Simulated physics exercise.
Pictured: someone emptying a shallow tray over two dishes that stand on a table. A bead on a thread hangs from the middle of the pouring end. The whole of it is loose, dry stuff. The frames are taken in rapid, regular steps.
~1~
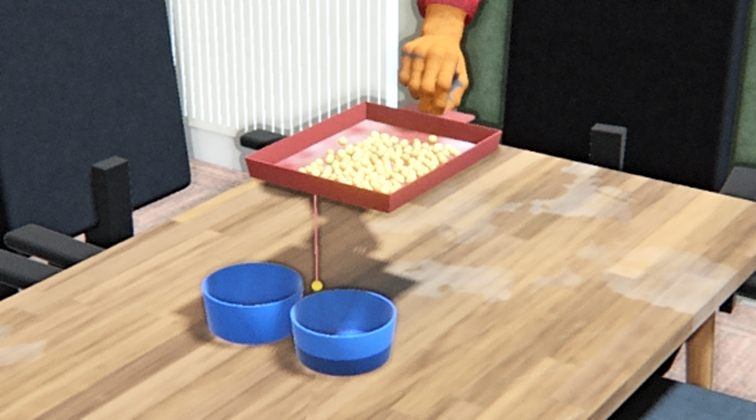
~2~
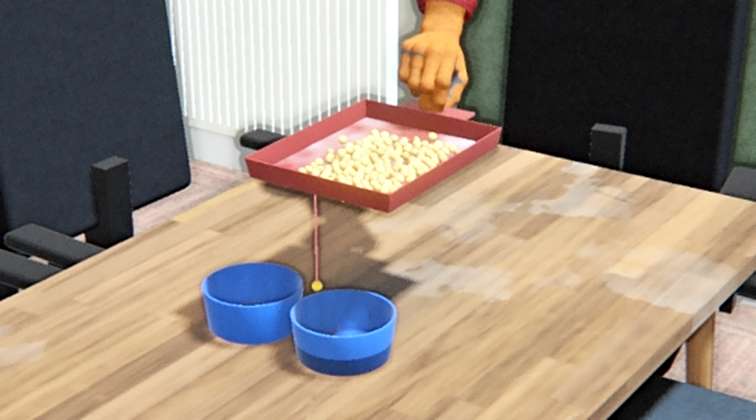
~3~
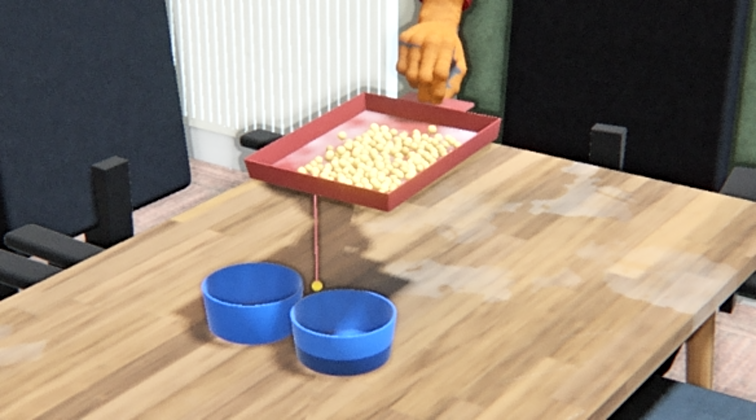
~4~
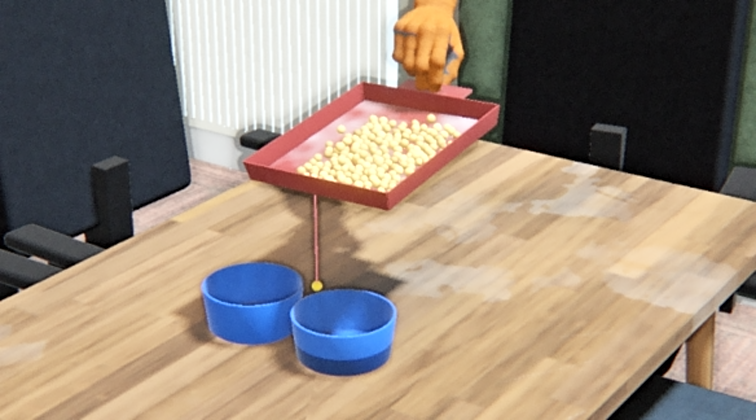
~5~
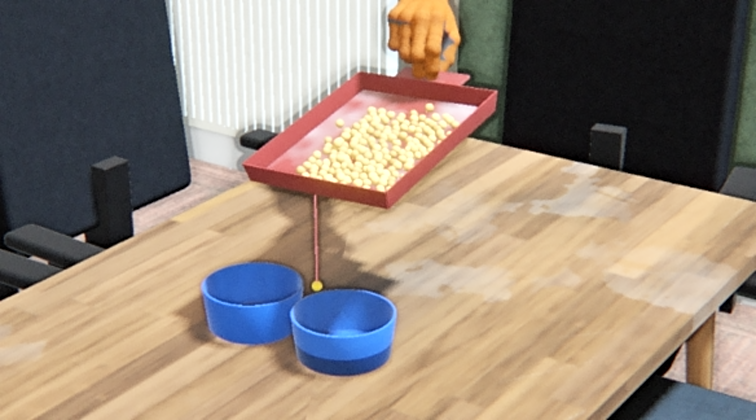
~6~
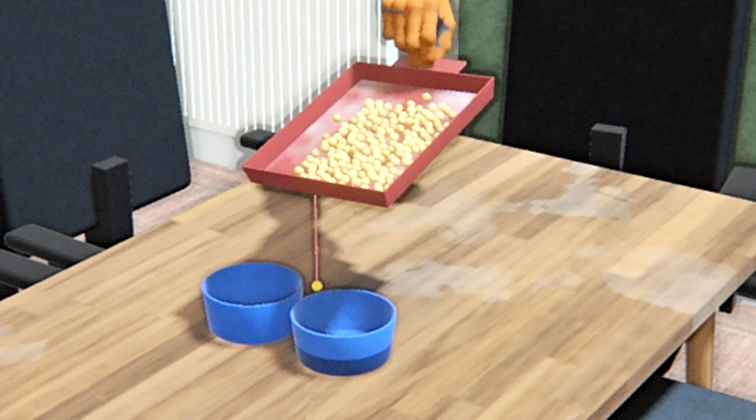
At a wooden table, an orange hand gradually raised the far end of a shallow red tray of chickpeas above two blue bowls, tilting it toward them while the chickpeas stayed in the tray.
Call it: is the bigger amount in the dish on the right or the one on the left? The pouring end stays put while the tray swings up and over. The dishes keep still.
It is in the one on the left.
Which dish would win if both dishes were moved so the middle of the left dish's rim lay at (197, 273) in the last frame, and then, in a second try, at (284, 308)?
On the first go the right-side one comes out on top, and on the second go the left-side one.
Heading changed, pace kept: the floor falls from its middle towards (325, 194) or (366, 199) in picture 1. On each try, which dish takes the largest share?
The first slope favours the dish to the right, the second the dish to the right.
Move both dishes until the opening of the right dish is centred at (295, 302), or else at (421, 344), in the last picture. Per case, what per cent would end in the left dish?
First position: Some 10 %; second position: Some 20 %.
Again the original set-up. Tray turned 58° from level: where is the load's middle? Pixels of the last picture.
Somewhere around pixel (323, 151) in the last picture.
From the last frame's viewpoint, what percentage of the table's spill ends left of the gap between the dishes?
Some 90 per cent.
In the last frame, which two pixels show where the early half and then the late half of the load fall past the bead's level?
First part (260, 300), rest (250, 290).
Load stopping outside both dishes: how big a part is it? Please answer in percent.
Around 50 %.
Just after the last frame, tray tipped steeply; every one on the tray.
A moment on, tray tipped right over; almost all on the tray; just a few in the air.
Further on, tray tipped past a quarter turn; just a few in the right dish; roughly half in the left dish; roughly half outside both.
When it is over, tray tipped past a quarter turn; just a few in the right dish; roughly half in the left dish; roughly half outside both.
